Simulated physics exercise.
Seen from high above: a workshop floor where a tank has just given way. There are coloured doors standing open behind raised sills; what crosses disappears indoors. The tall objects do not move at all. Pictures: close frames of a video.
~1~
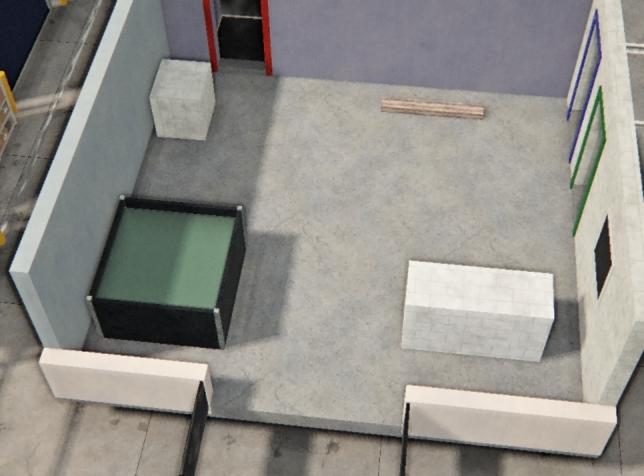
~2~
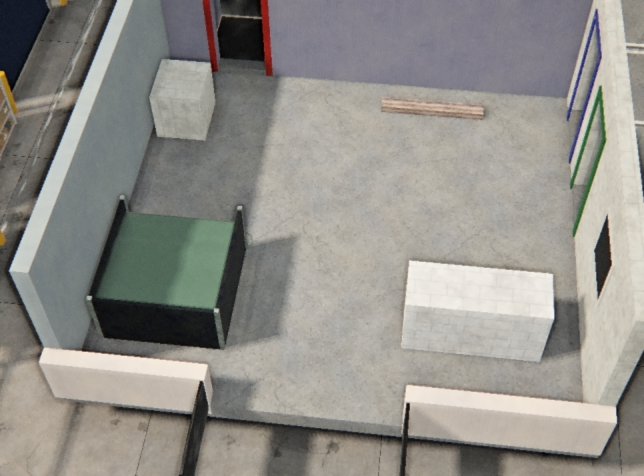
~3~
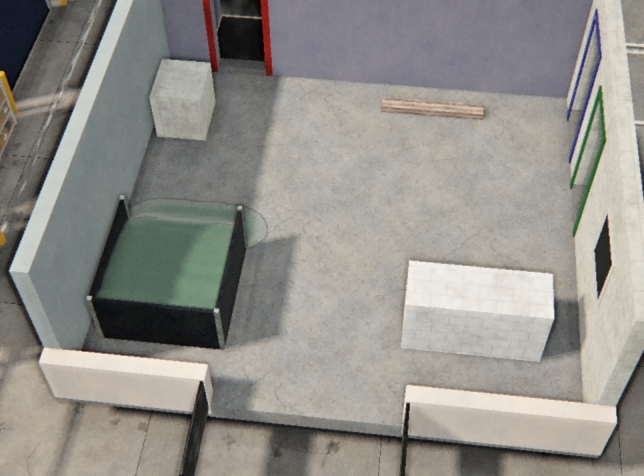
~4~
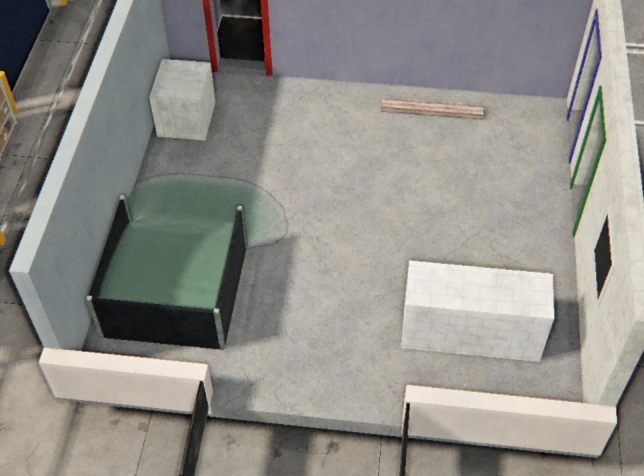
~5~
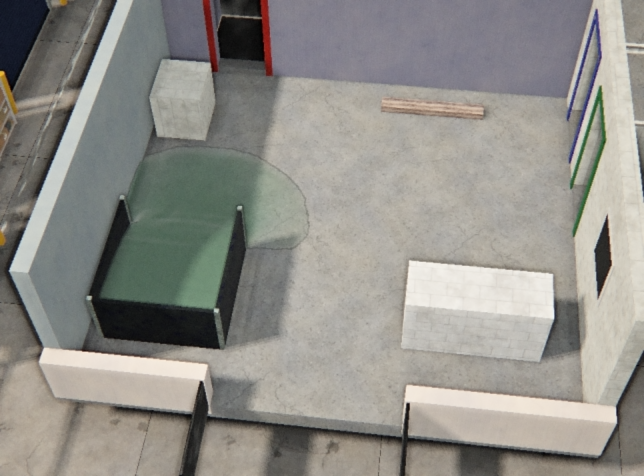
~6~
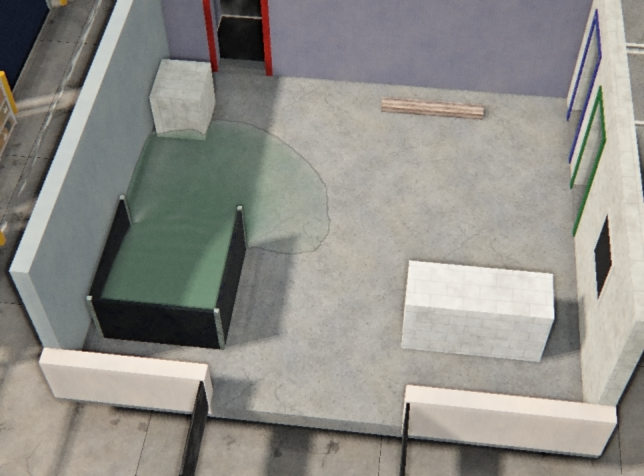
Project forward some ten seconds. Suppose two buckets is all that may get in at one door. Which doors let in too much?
In turn: The blue door is fine; the green door is fine; the red door lets in too much.
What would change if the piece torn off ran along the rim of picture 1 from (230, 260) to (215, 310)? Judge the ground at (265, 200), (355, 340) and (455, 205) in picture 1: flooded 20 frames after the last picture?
Bone-dry, submerged, submerged.
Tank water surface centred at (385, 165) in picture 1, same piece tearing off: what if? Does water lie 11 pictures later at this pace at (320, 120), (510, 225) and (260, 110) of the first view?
Result: Inundated; spared; inundated.
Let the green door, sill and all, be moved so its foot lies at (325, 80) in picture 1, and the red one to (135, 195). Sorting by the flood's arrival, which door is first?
Note: The red door comes first.
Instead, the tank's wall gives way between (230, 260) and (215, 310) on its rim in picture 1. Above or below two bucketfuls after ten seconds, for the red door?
Then: The red door falls short.
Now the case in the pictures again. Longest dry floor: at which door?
That would be the door marked green.
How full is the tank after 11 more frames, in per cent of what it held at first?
I'd put it near 24 per cent.
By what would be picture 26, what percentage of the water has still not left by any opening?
About 92 %.
A moment on, water covers 30 % of the floor; the blue door not reached, the green door not reached, the red door over two buckets in.
Next, water covers 40 % of the floor; the blue door not reached, the green door not reached, the red door far over two buckets in.
Then, water covers 45 % of the floor; the blue door wet at the sill, nothing in, the green door not reached, the red door far over two buckets in.
Later, water covers 75 % of the floor; the blue door wet at the sill, nothing in, the green door under two buckets in, the red door far over two buckets in.
In the end, water covers 95 % of the floor; the blue door wet at the sill, nothing in, the green door under two buckets in, the red door far over two buckets in.
